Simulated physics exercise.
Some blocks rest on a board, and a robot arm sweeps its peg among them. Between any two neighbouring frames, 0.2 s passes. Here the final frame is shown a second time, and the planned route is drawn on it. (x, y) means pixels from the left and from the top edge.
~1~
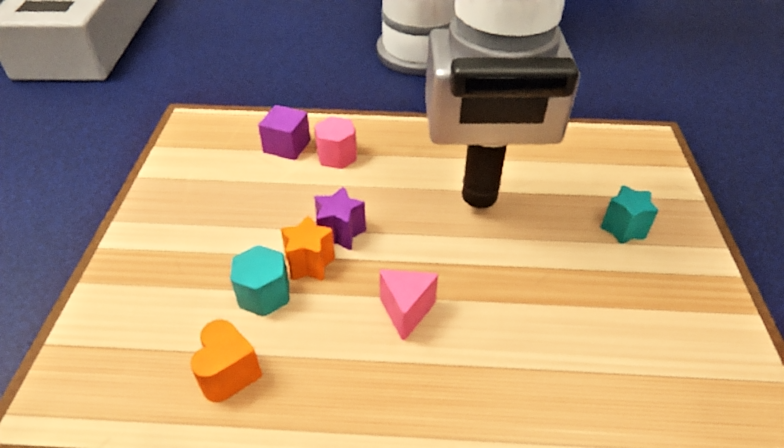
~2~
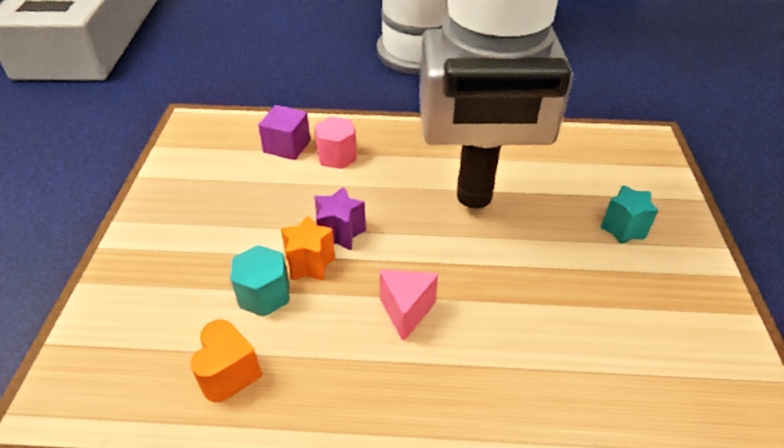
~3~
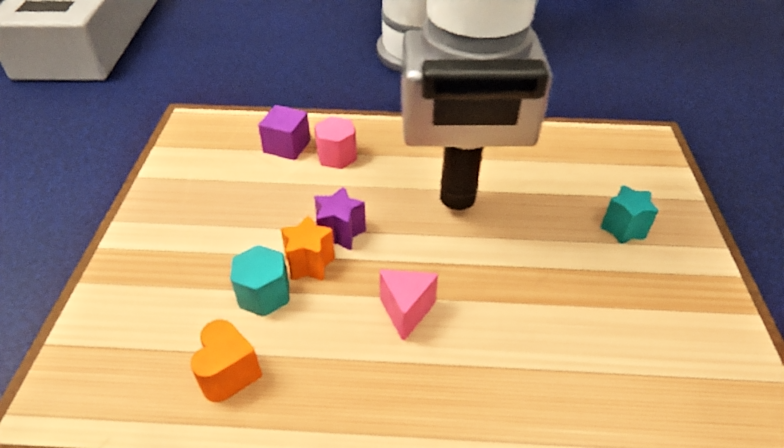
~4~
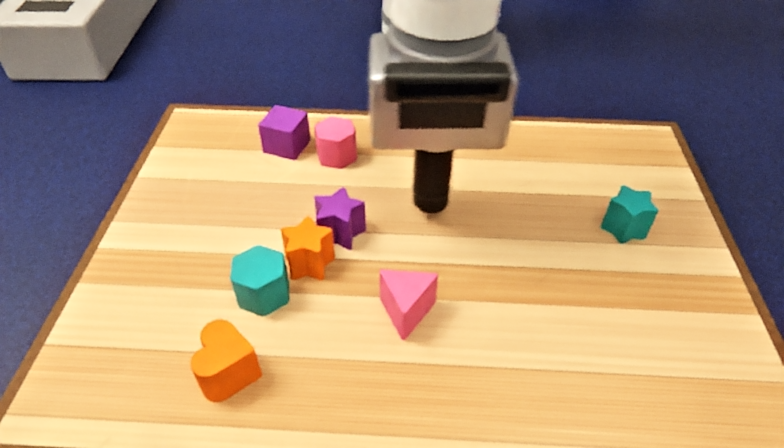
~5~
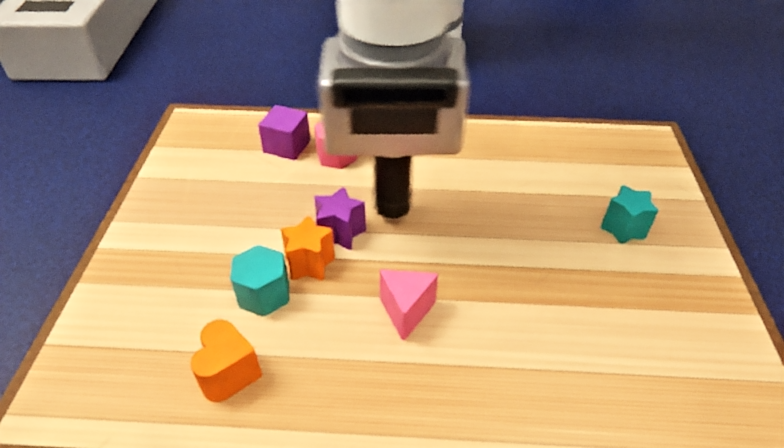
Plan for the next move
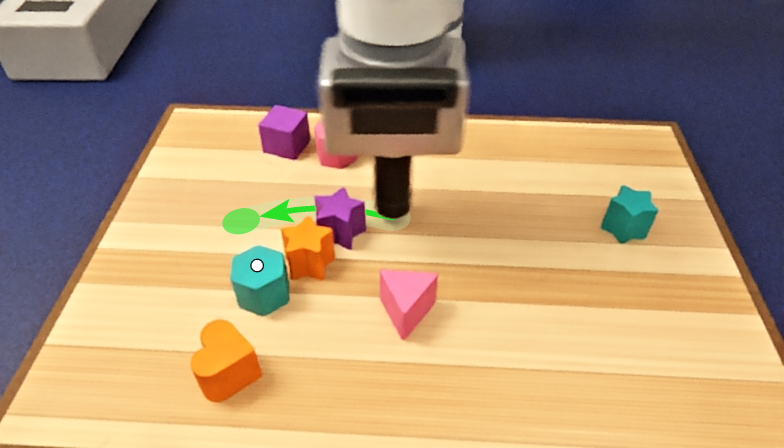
The clip opens on a wooden board scattered with purple, pink, orange and turquoise blocks, with a robot arm's black peg standing right of the purple star. The arm slides the peg left, slightly at first and then farther, until it is close beside the purple star, while the blocks stay still.
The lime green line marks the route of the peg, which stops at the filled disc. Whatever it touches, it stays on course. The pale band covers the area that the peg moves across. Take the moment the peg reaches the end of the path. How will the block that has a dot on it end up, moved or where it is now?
That block stands still.
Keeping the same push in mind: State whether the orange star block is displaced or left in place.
The block stays on its spot.
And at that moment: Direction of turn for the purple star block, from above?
Counterclockwise rotation.
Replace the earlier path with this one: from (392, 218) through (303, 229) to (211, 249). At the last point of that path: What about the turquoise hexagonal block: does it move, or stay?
It is shoved along.
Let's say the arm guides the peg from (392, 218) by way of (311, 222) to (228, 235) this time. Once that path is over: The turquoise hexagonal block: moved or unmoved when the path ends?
Moved away.
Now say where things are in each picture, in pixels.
The first frame shows peg's lower end at (479, 197); turquoise hexagonal block at (257, 266); orange star block at (305, 235); purple star block at (337, 204).
The second frame shows peg at (474, 197); blocks still.
The third frame shows peg at (458, 199); blocks still.
The fourth frame shows peg at (431, 202); blocks still.
The fifth frame shows peg at (392, 207); turquoise hexagonal block at (257, 266); orange star block at (305, 235); purple star block at (337, 204).
Drawn move, from (392, 218) by way of (343, 209) and (292, 210) to (241, 221); the dot is on the turquoise hexagonal block.
What follows on the original path. One third of the way, peg at (341, 199); purple star block at (329, 205), turned 35° anticlockwise.
Two thirds of the way, peg at (290, 200); purple star block at (323, 205), turned 60° anticlockwise.
At the end, peg at (239, 210); turquoise hexagonal block still; orange star block still; purple star block at (323, 205), turned 60° anticlockwise.
